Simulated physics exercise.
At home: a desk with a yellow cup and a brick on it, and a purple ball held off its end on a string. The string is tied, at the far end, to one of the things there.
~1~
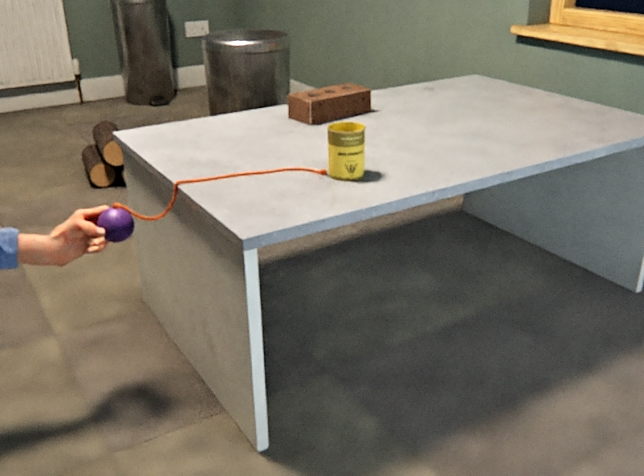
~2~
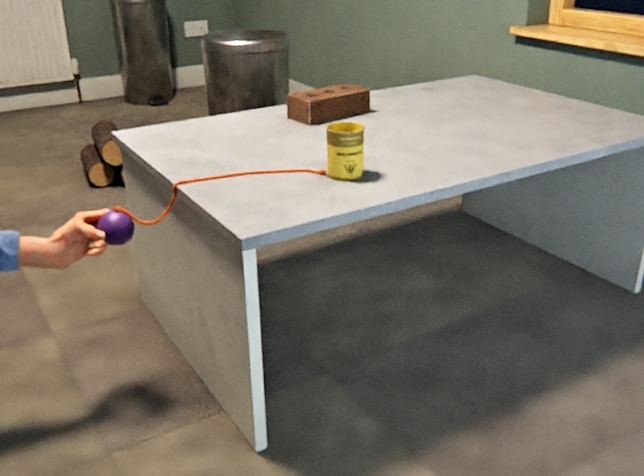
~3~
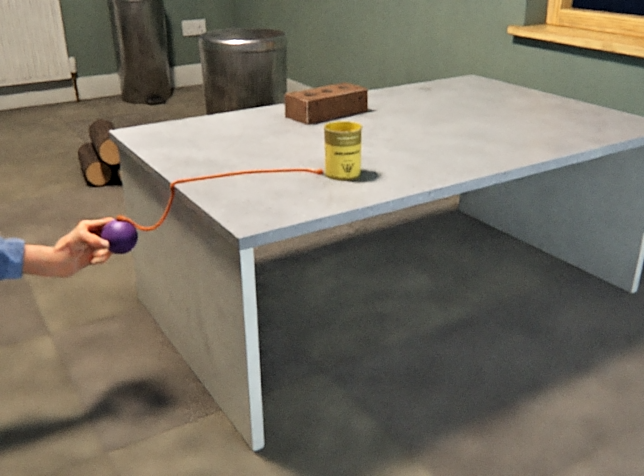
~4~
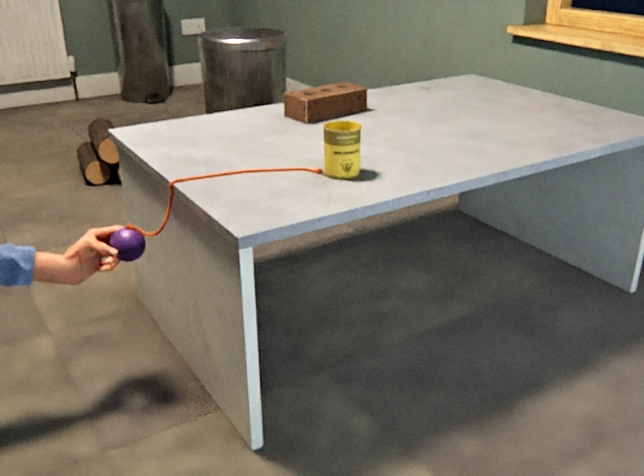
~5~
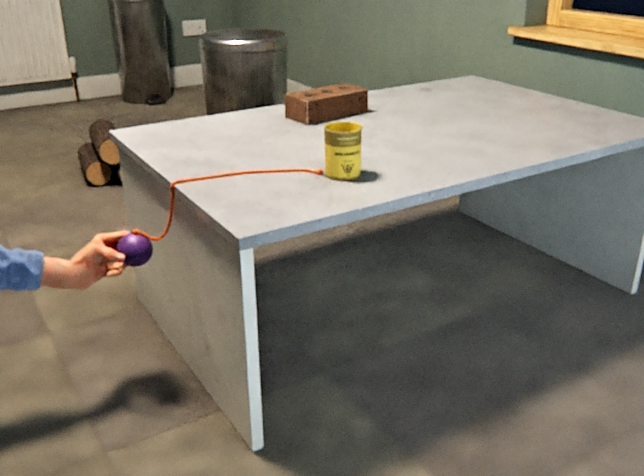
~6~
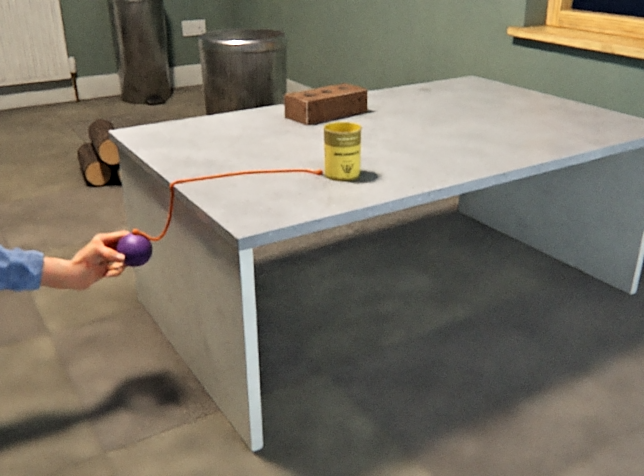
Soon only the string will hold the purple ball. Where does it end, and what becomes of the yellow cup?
By the end the purple ball has gone all the way down, and the yellow cup has been taken down too.
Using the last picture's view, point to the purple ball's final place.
Resting place: Roughly (122, 424).
Then, 0.54 s past the final frame, ball on the floor near (180, 375); brick still; cup over the edge.
Then, 0.96 s past the final frame, ball on the floor near (142, 392); brick still; cup down on the floor.
When it is over, ball on the floor near (123, 424); brick still; cup down on the floor. The purple ball reaches the floor and the yellow cup gets pulled over the edge.
